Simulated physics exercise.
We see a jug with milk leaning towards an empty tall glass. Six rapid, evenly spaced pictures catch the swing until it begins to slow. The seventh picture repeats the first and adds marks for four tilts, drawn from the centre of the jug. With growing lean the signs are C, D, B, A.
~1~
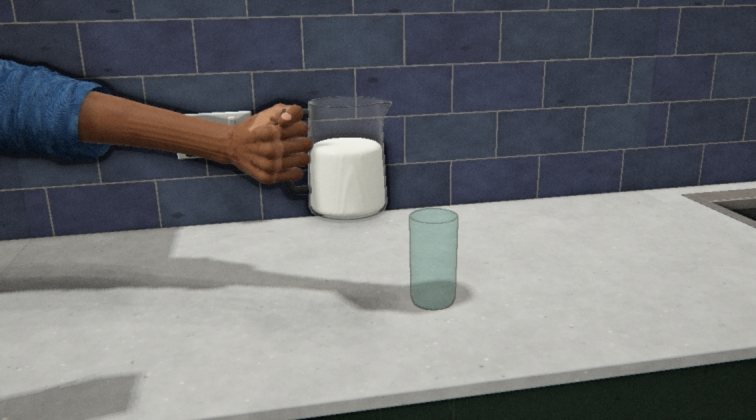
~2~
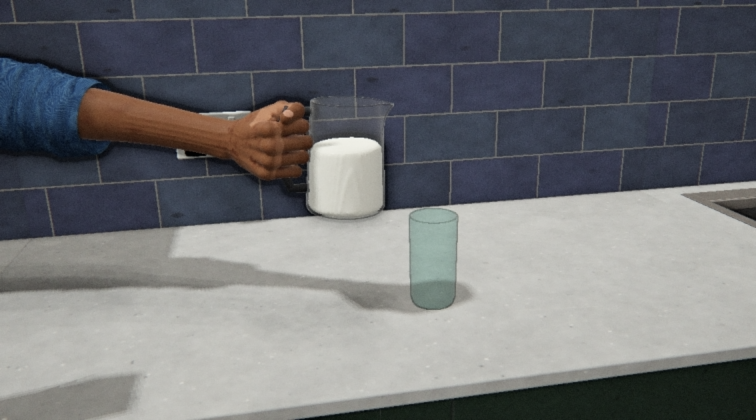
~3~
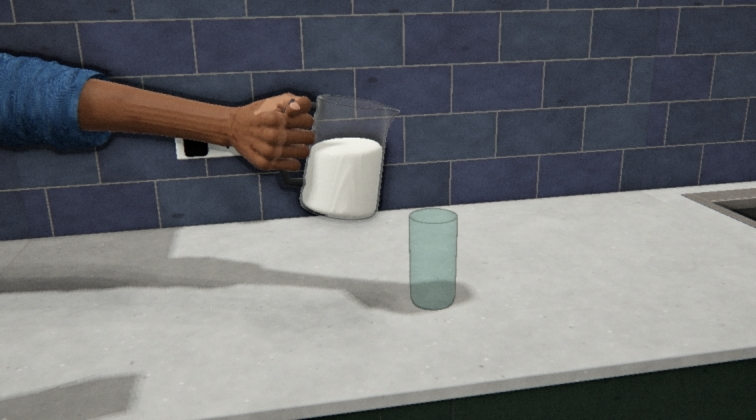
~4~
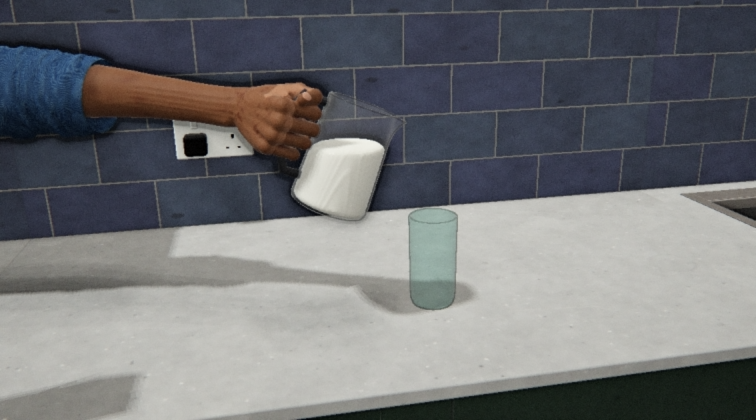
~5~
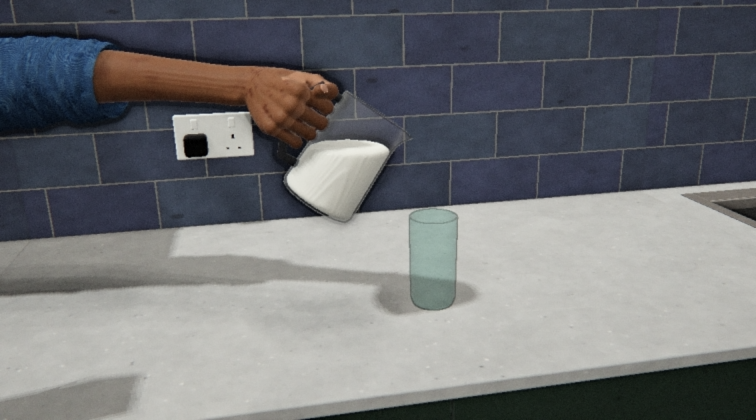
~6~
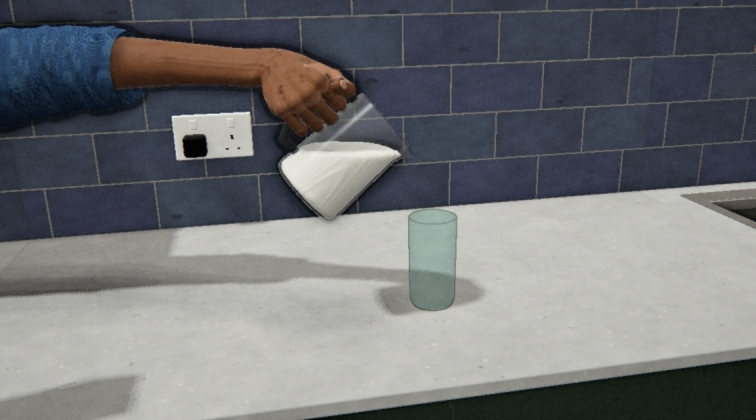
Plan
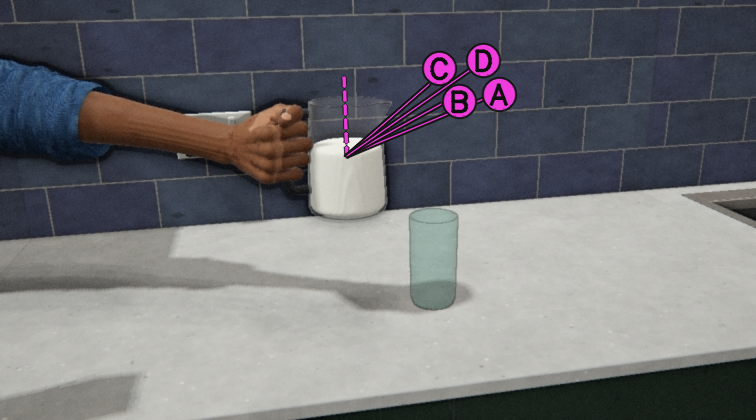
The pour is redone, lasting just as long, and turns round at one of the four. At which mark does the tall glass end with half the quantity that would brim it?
Tilt A does it best.
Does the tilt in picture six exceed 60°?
No.
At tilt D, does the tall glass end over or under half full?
Under half.
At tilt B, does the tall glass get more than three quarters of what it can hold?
No, less.
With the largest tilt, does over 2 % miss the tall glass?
No, it does not.
On the marked copy, A at (482, 99); B at (441, 104); C at (429, 84); D at (469, 70).
Choosing A, the tall glass ends with about 50 % of what it can hold.
Choosing B, the tall glass ends with about 29 % of what it can hold.
Choosing C, the tall glass ends with about 5 % of what it can hold.
Choosing D, the tall glass ends with about 14 % of what it can hold.
